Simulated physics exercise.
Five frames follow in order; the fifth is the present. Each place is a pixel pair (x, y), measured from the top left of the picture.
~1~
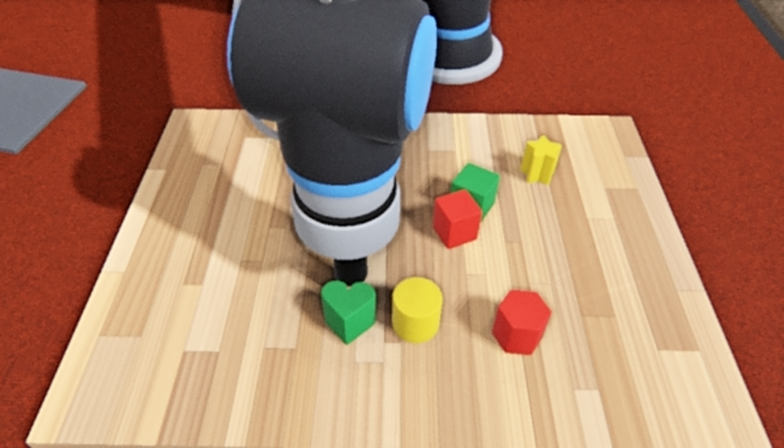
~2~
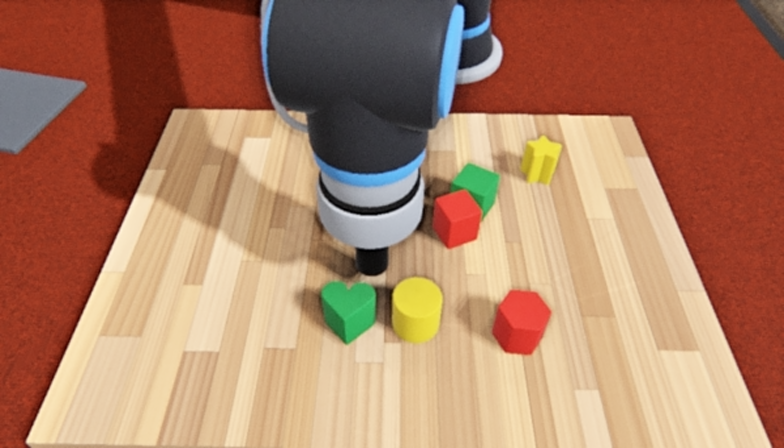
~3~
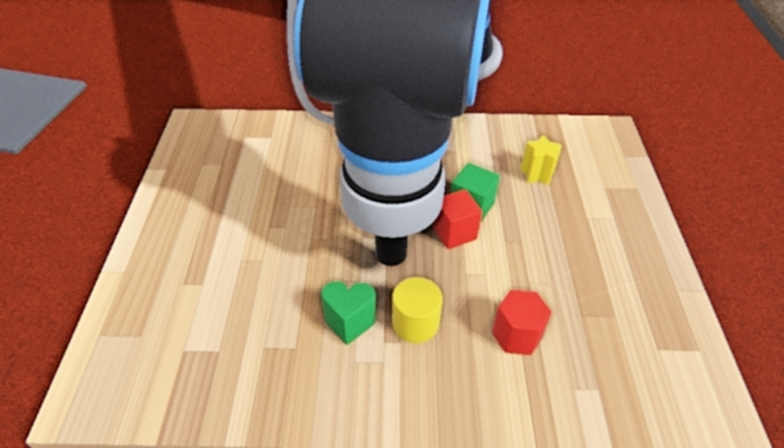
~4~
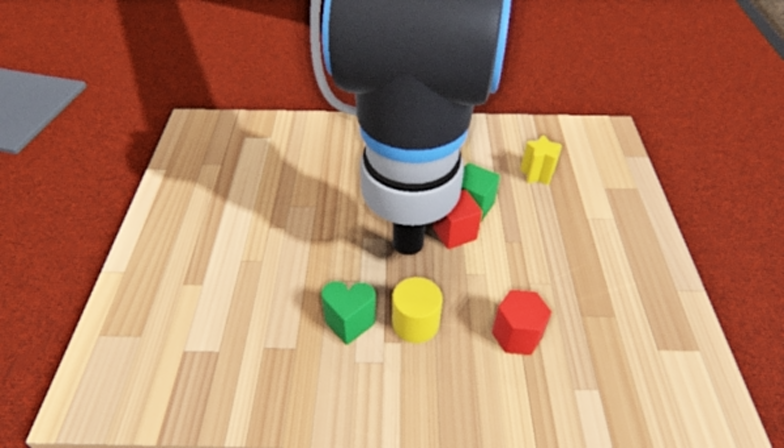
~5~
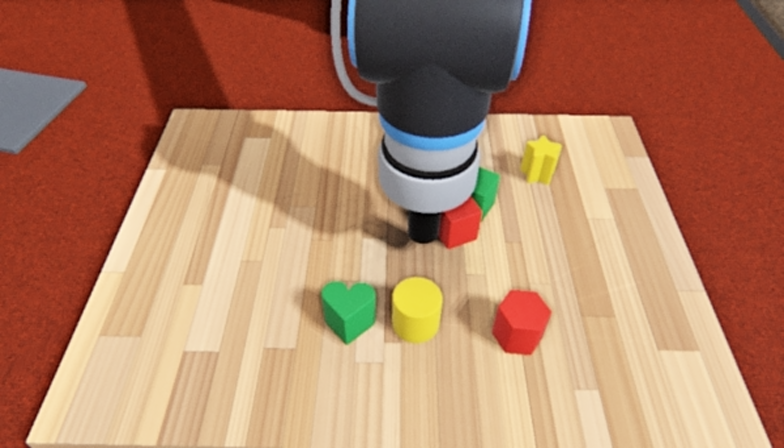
A black robot arm with blue bands starts just behind a green heart-shaped block on a wooden board and moves steadily right and away from the viewer. It passes behind the yellow cylinder, and its dark tip comes in close beside the red block near the green one, while the other blocks stay still.
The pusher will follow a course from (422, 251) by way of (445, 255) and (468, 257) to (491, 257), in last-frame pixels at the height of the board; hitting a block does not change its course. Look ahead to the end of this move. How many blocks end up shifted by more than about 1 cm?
It should be one, as far as I can tell.
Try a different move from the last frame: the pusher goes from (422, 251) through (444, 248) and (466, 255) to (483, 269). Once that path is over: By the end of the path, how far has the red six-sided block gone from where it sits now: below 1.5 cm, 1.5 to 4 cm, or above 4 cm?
Shift: Under 1.5 cm.
On the path given first. Halfway along, pusher (460, 238); red four-sided block (470, 205), turned 35° anticlockwise.
At the end, pusher (495, 239); yellow circle still; red four-sided block (491, 205), turned 80° anticlockwise; green four-sided block (479, 175), turned 15° anticlockwise.
